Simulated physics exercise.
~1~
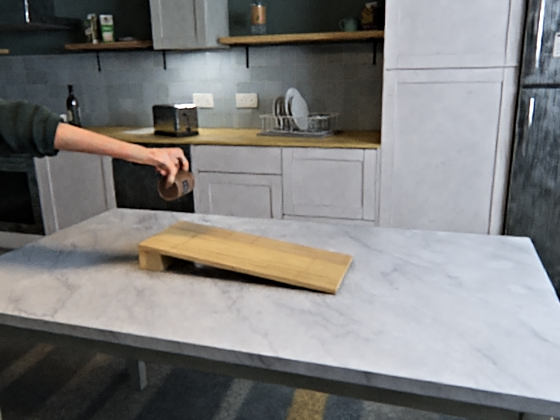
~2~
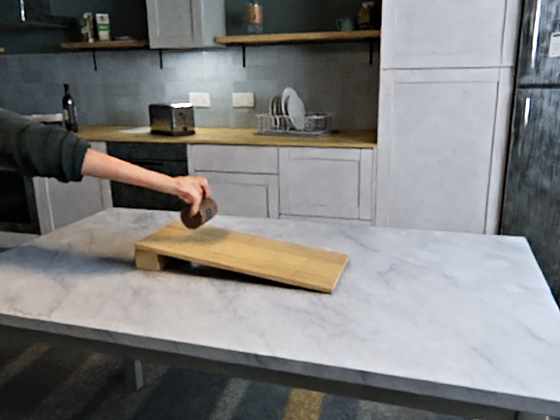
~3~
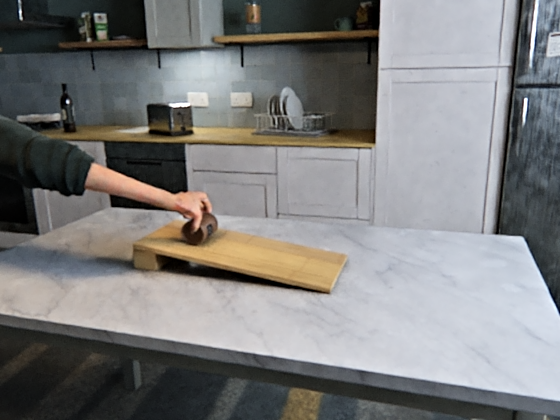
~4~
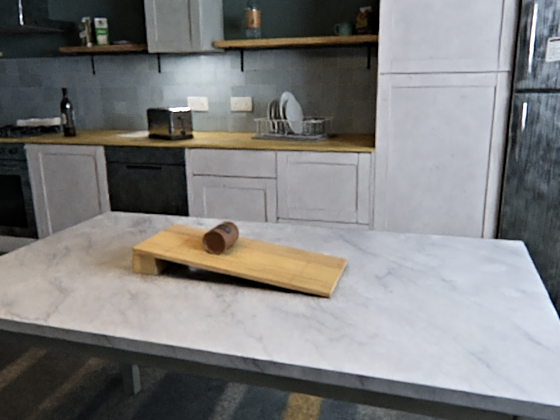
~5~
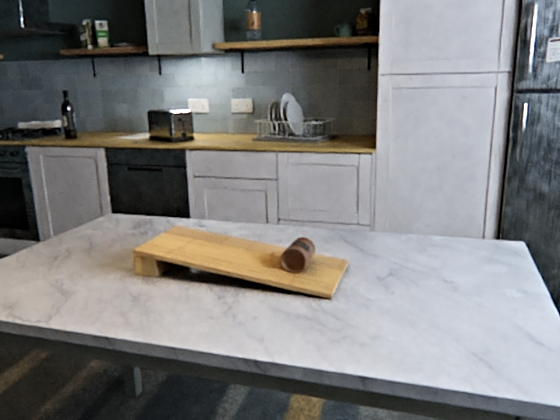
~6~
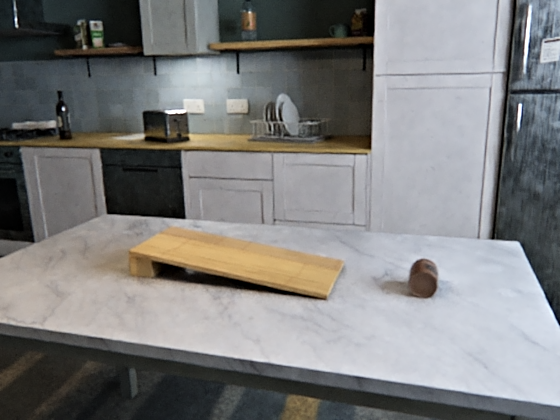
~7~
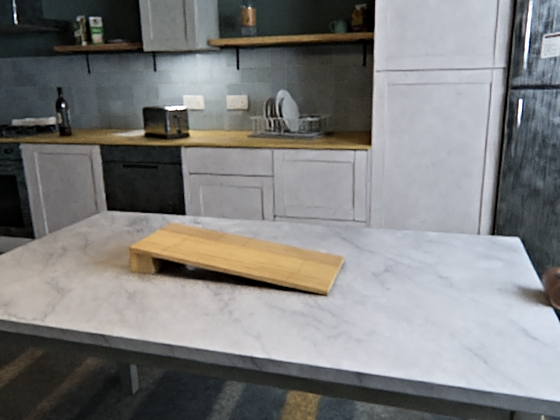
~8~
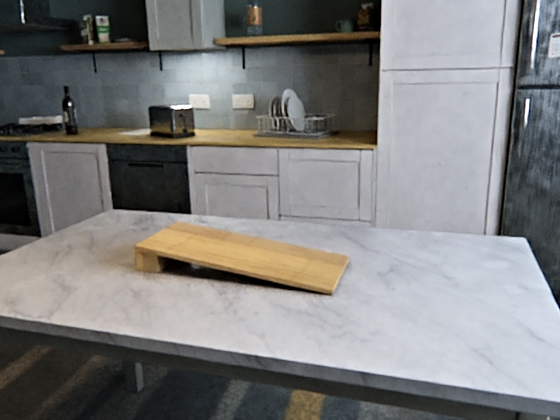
In this clip, a hand sets a brown jar on its side near the top of a sloping wooden board on a marble-patterned table and lets go. The jar rolls down to the right, off the board and across the table, then passes out of view.
